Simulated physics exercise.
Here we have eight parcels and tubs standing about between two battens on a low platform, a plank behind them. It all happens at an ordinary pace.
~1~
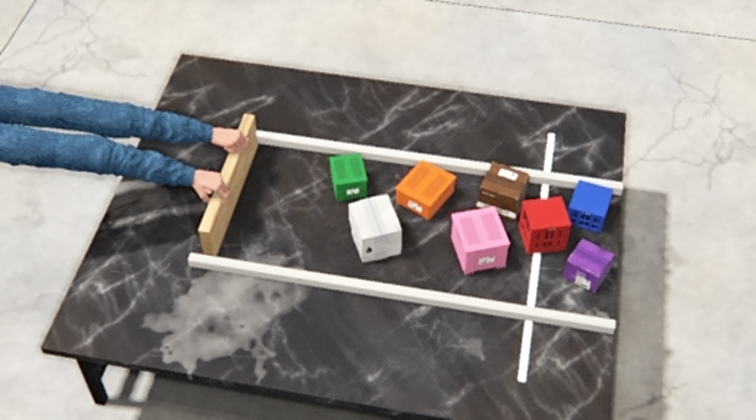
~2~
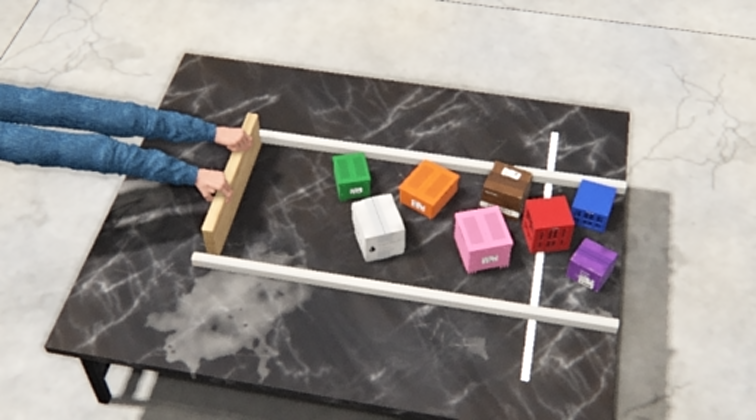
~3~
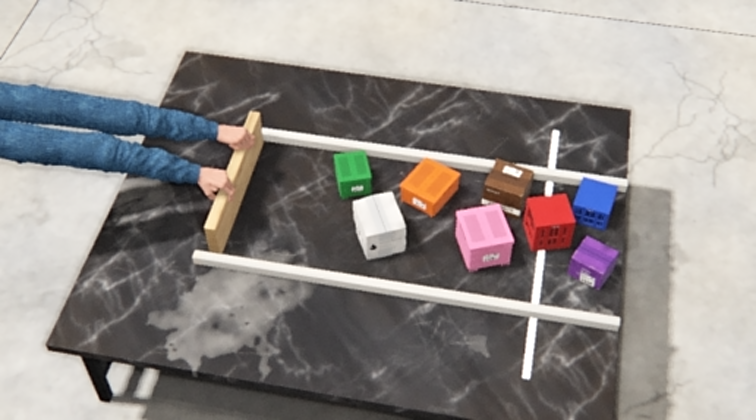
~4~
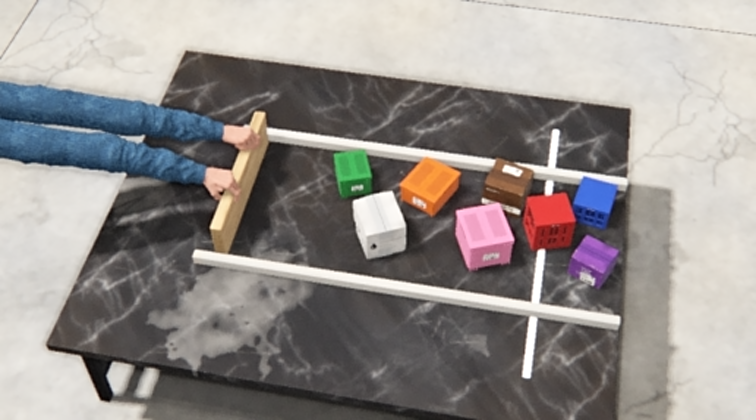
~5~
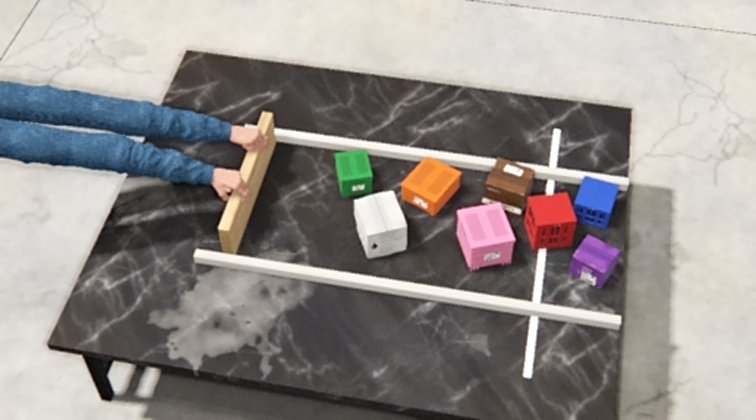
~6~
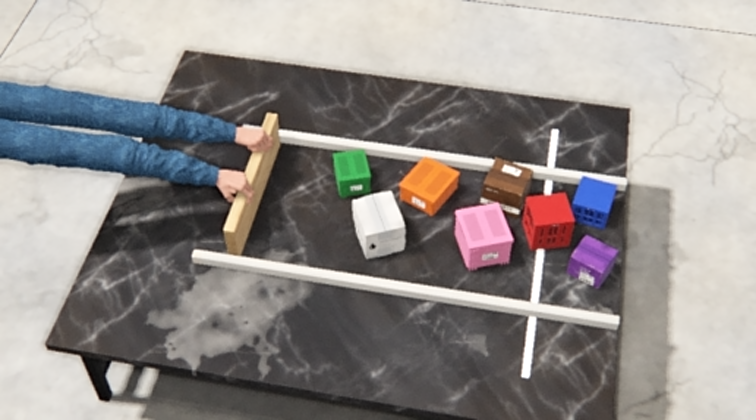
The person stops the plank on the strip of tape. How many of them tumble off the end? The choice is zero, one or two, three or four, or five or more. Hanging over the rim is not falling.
In the end the number that fall off is three or four.
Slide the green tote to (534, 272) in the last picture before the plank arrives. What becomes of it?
From there it does not fall.
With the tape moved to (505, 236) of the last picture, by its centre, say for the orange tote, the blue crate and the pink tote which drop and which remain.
The orange tote stays on; the blue crate is lost; the pink tote stays on.
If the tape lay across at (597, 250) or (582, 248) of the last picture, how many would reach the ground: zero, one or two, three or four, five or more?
Taking them in turn, more than four; more than four.
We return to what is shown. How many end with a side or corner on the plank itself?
2 of them.
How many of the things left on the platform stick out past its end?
Overhanging: 1.
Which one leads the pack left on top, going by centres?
It is the pink tote.
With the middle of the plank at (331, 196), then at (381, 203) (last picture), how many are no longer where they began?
At the one place 1, at the other 3.
Soon after, none off yet; purple parcel at rest near (592, 262); blue crate at rest near (593, 202); red crate at rest near (548, 222).
After that, none off yet; purple parcel at rest near (592, 262); blue crate at rest near (593, 202); red crate moving near (549, 223).
In the end, the number that fall off is three or four; gone, brown parcel, red crate, blue crate and purple parcel.
